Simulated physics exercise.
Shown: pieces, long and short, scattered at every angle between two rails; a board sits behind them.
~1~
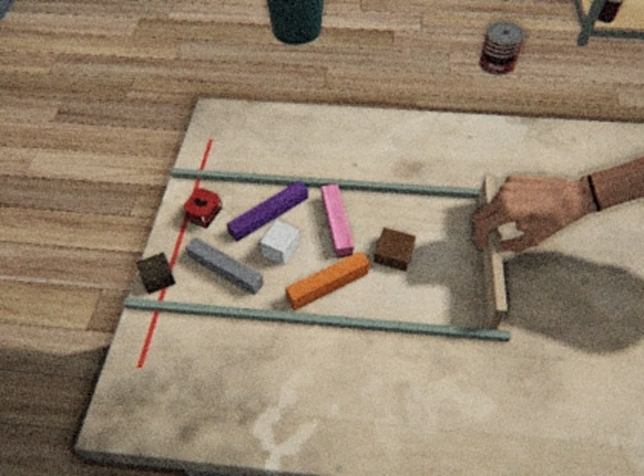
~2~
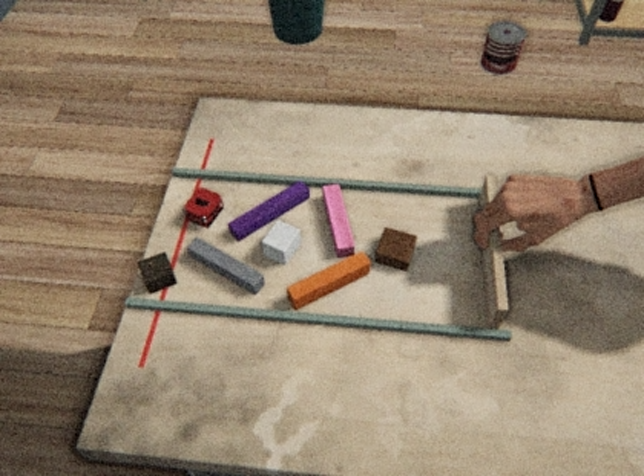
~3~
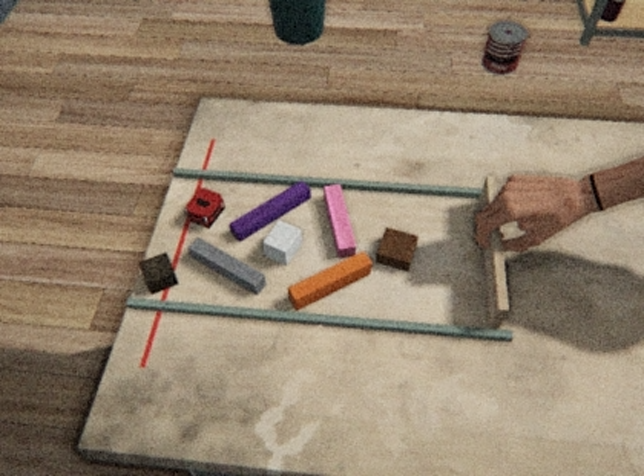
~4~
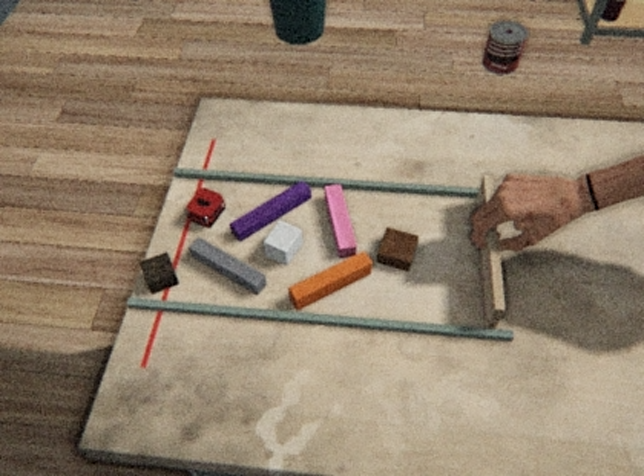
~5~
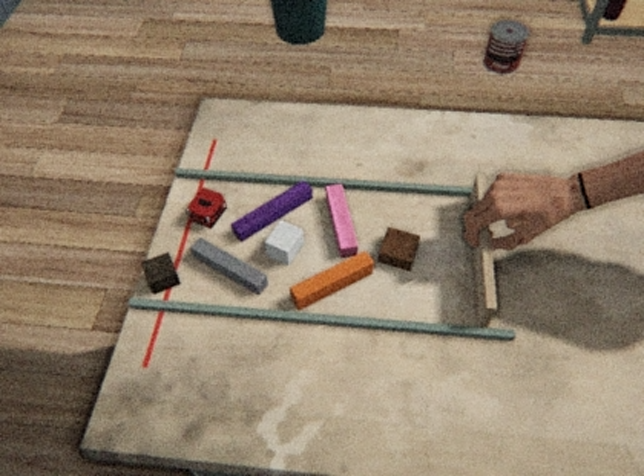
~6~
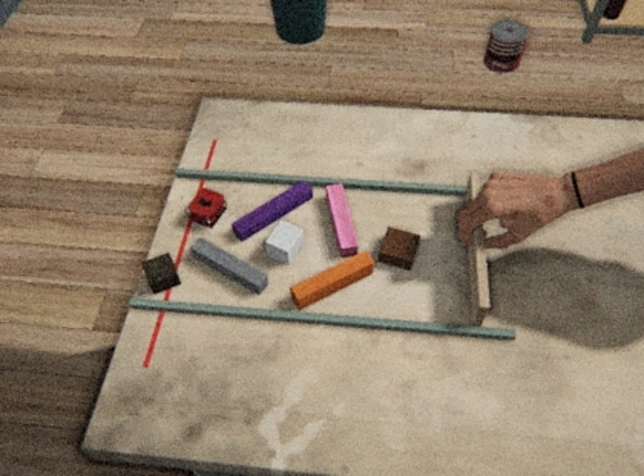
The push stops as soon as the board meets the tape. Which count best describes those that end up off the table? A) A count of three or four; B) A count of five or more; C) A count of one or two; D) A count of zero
Answer: B.
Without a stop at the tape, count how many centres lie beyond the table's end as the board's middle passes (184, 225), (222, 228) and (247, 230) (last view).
In order, that gives 5, then 2, then 0.
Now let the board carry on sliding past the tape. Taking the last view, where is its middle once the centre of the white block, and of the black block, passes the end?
(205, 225) and then (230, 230), give or take.
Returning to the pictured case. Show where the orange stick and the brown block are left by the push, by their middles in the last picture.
Orange stick: (138, 277); brown block: (168, 233).
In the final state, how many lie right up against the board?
Count recorded: 3.
Early on, none off yet; black block at rest near (162, 273); red case at rest near (208, 208); grey bar at rest near (229, 266).
A while later, none off yet; black block at rest near (162, 273); red case moving near (202, 206); grey bar travelled a little near (190, 248).
Finally, the number that fall off is five or more; lost, white block, purple stick, grey bar, red case and black block.
